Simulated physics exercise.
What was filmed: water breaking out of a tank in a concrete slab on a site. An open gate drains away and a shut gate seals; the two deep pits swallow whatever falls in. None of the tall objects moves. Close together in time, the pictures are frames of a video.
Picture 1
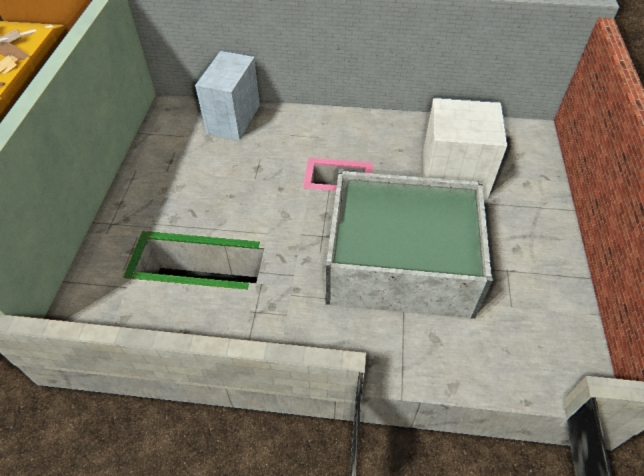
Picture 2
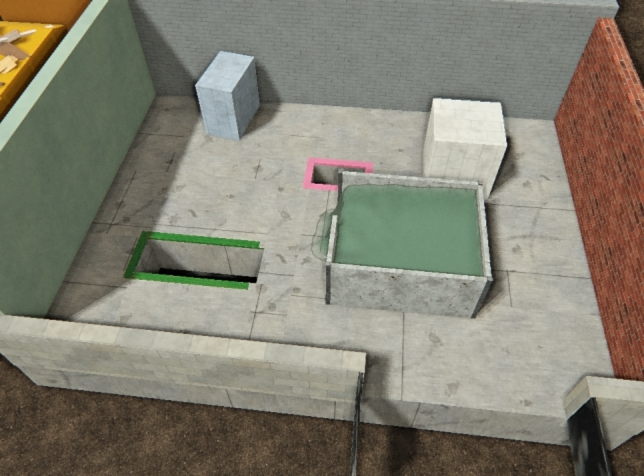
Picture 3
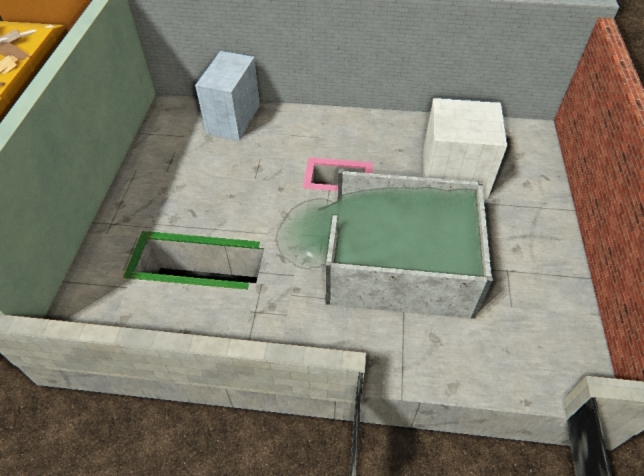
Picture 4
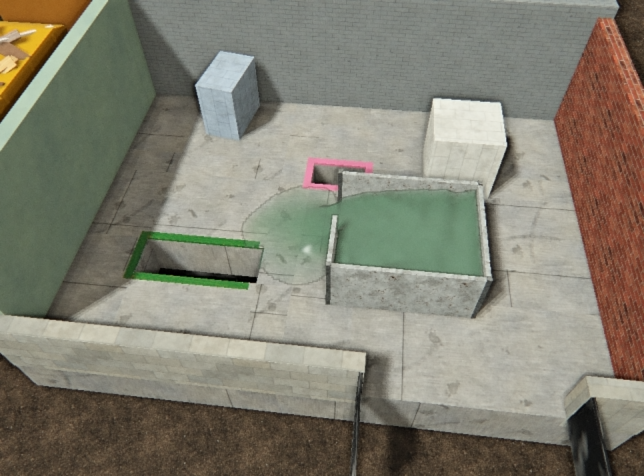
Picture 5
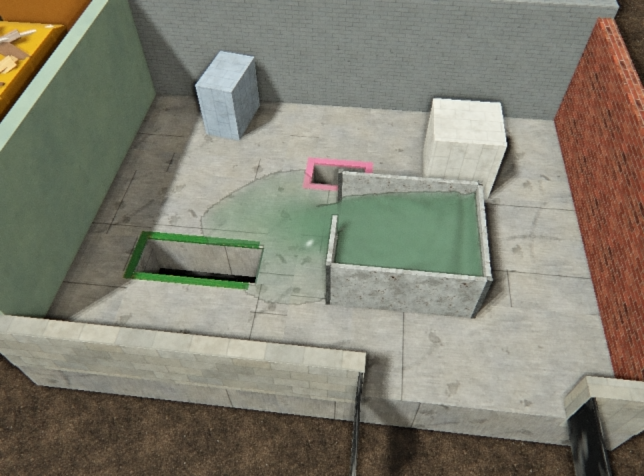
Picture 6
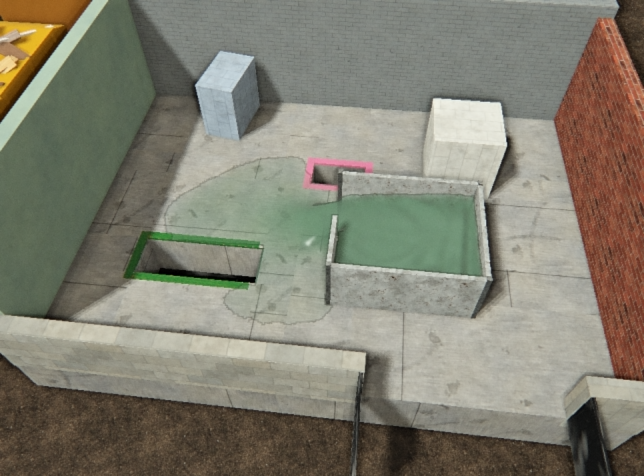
At first, a walled tank of green water sits still on a concrete slab between a green-edged opening and a pale block. Then water pours from a gap in its left side and spreads leftward, passing near the pink-edged opening and fanning out around the green-edged one while the blocks stay put.
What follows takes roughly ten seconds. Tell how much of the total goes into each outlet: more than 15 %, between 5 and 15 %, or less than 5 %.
As I see it, I expect the gate to account for a fraction below five per cent; I expect the green pit to account for upward of fifteen per cent; I expect the pink pit to account for a fraction below five per cent.
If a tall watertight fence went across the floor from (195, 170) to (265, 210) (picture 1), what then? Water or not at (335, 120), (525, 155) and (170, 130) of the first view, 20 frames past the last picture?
Same order as asked - soaked, unsoaked, soaked.
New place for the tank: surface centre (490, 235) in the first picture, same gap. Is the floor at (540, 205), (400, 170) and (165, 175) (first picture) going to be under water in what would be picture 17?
Spot one unwetted, spot two unwetted, spot three wetted.
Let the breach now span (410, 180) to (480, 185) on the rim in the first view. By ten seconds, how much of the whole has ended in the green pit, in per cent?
For green, roughly 10 in a hundred.
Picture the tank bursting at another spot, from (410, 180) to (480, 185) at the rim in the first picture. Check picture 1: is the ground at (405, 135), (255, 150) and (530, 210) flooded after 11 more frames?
Result, in sequence: Inundated; untouched by the flood; inundated.
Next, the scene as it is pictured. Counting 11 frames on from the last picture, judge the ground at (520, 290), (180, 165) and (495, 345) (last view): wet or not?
Taking them in the order given: Spared, then swamped, then spared.
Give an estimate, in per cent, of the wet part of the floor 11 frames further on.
I'd put it at roughly 35 per cent.
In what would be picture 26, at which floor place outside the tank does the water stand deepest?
About at (219, 99).
A moment on, water covers 30 % of the floor; the gate 0 %, the green pit 6 %, the pink pit 1 %.
Next, water covers 35 % of the floor; the gate 0 %, the green pit 11 %, the pink pit 1 %.
Then, water covers 45 % of the floor; the gate 0 %, the green pit 16 %, the pink pit 1 %.
Later, water covers 60 % of the floor; the gate 0 %, the green pit 23 %, the pink pit 2 %.
In the end, water covers 80 % of the floor; the gate 0 %, the green pit 37 %, the pink pit 3 %.
